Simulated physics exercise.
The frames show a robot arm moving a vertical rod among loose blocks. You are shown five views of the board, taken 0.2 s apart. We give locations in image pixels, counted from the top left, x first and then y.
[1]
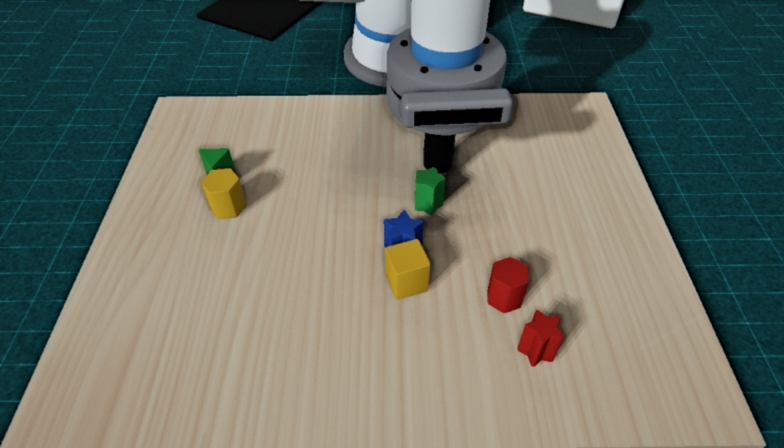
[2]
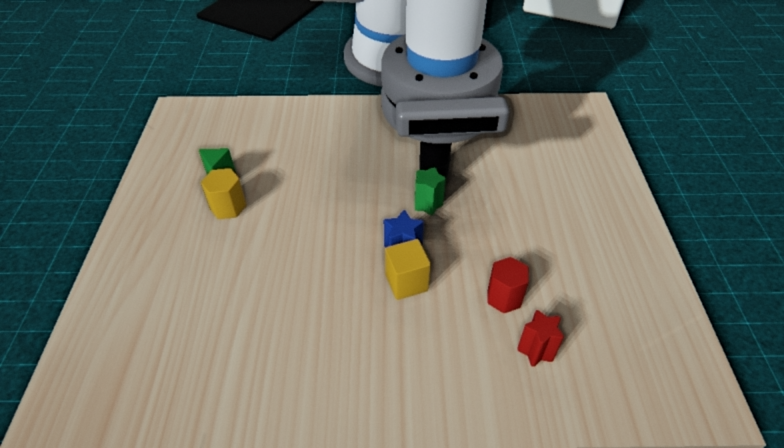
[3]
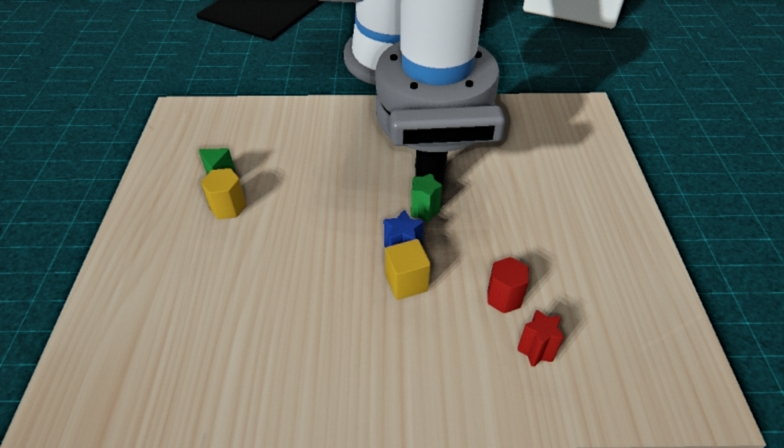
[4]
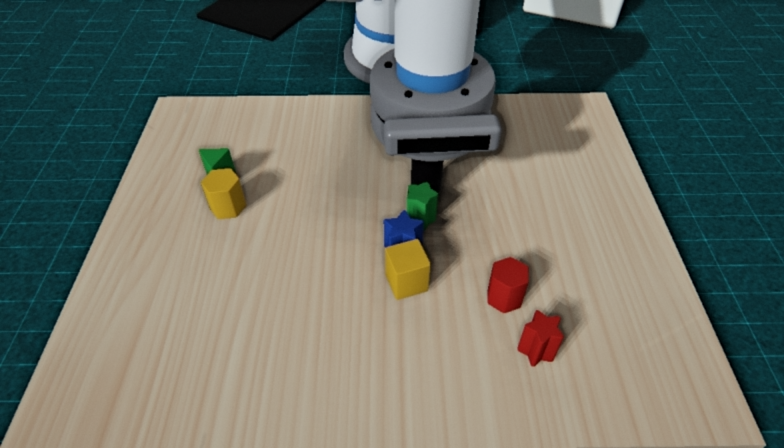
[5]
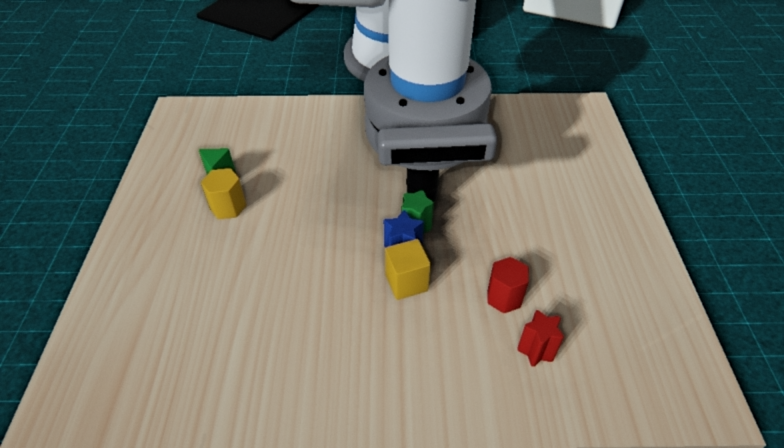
Robot arm pushing a green star-shaped block slowly toward a blue star and yellow block on a wooden board, other blocks still.
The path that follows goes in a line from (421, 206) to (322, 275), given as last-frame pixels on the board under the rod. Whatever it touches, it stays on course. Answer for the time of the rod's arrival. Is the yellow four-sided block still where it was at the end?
Answer: No.
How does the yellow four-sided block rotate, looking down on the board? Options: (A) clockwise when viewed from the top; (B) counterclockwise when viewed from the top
(B)
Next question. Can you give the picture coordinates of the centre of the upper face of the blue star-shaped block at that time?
The centre of its top will be at (385, 269).
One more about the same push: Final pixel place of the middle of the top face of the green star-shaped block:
Final place: (367, 246).
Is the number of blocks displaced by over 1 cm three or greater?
Yes.
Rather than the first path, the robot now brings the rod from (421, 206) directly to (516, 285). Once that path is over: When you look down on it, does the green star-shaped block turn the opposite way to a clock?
My answer is no.
The first path, step by step. One third of the way, rod (391, 218); blue star-shaped block (395, 245), turned 30° anticlockwise; yellow four-sided block (408, 272); green star-shaped block (398, 222).
Two thirds of the way, rod (357, 241); blue star-shaped block (386, 265), turned 55° anticlockwise; yellow four-sided block (413, 287), turned 30° anticlockwise; green star-shaped block (375, 242), turned 30° anticlockwise.
At the end, rod (321, 266); blue star-shaped block (385, 269), turned 60° anticlockwise; yellow four-sided block (415, 289), turned 35° anticlockwise; green star-shaped block (367, 246), turned 50° anticlockwise.
